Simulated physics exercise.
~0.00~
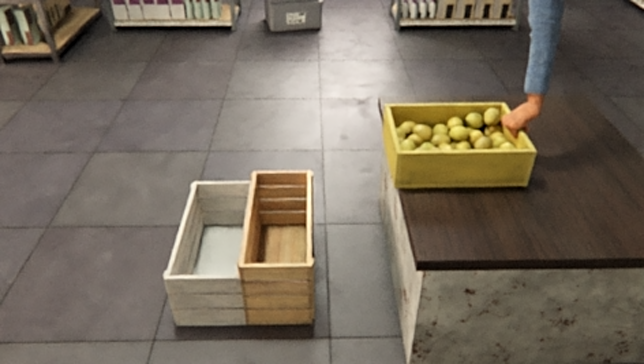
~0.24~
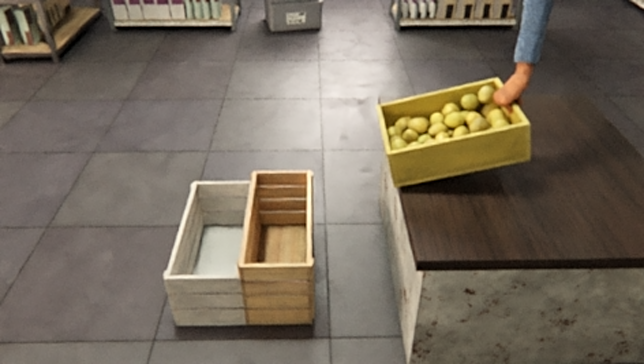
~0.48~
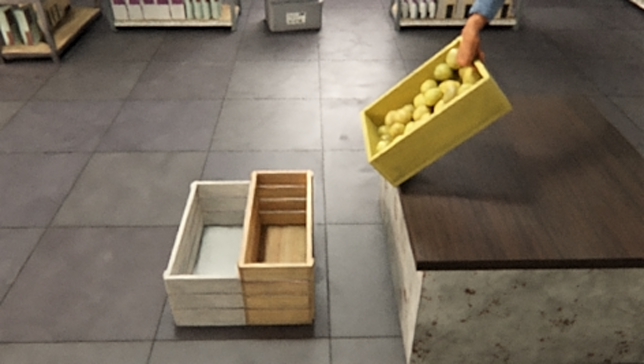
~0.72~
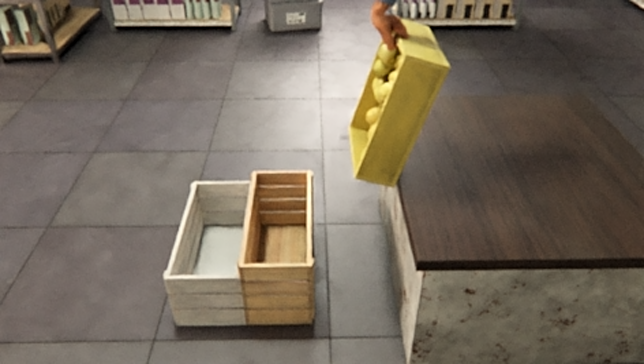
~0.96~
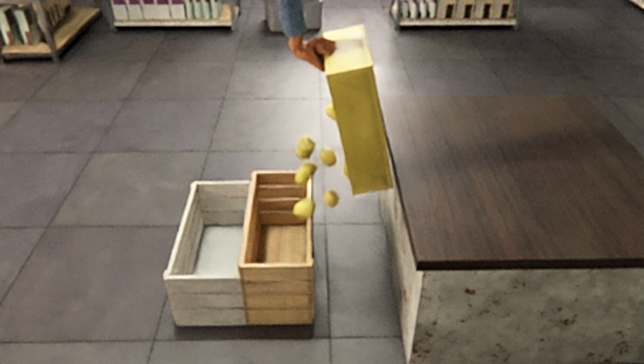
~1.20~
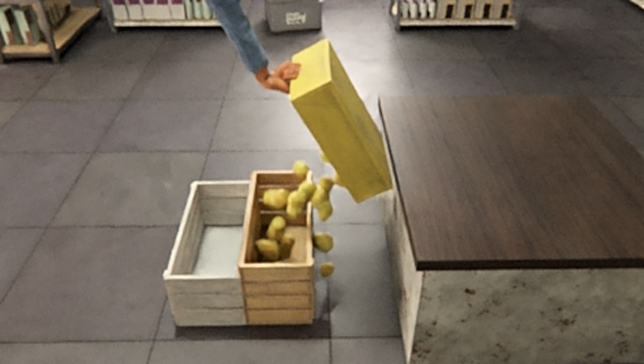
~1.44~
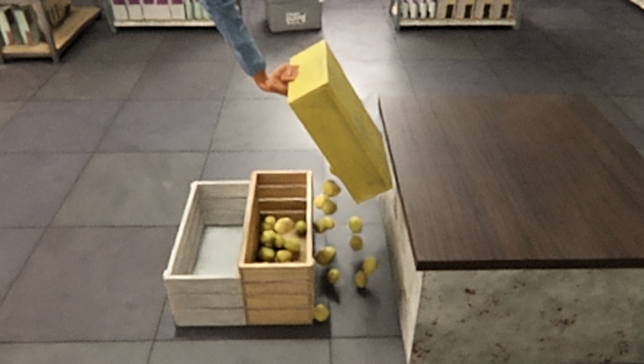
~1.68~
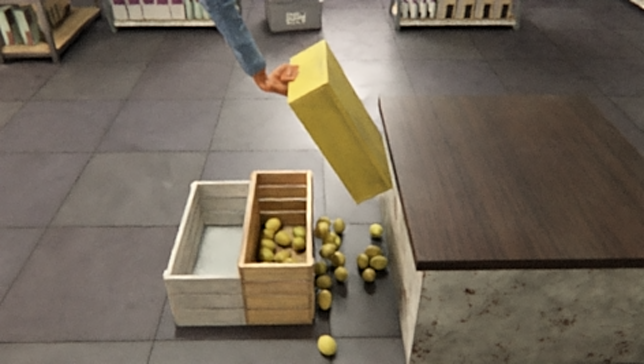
To begin with, a yellow box full of round, yellow-green fruit sits on a dark-topped bench, a hand gripping its far end, while an empty wooden bin and an empty white box stand side by side on the tiled floor. The hand lifts that end and tips the box leftward over the bench's edge. As it turns past upright, fruit tumbles out toward the wooden bin. More pours down, some landing inside and some dropping between bin and bench. Finally, the hand holds the box upturned, with fruit in the bin, others scattered on the floor, and the white box empty.
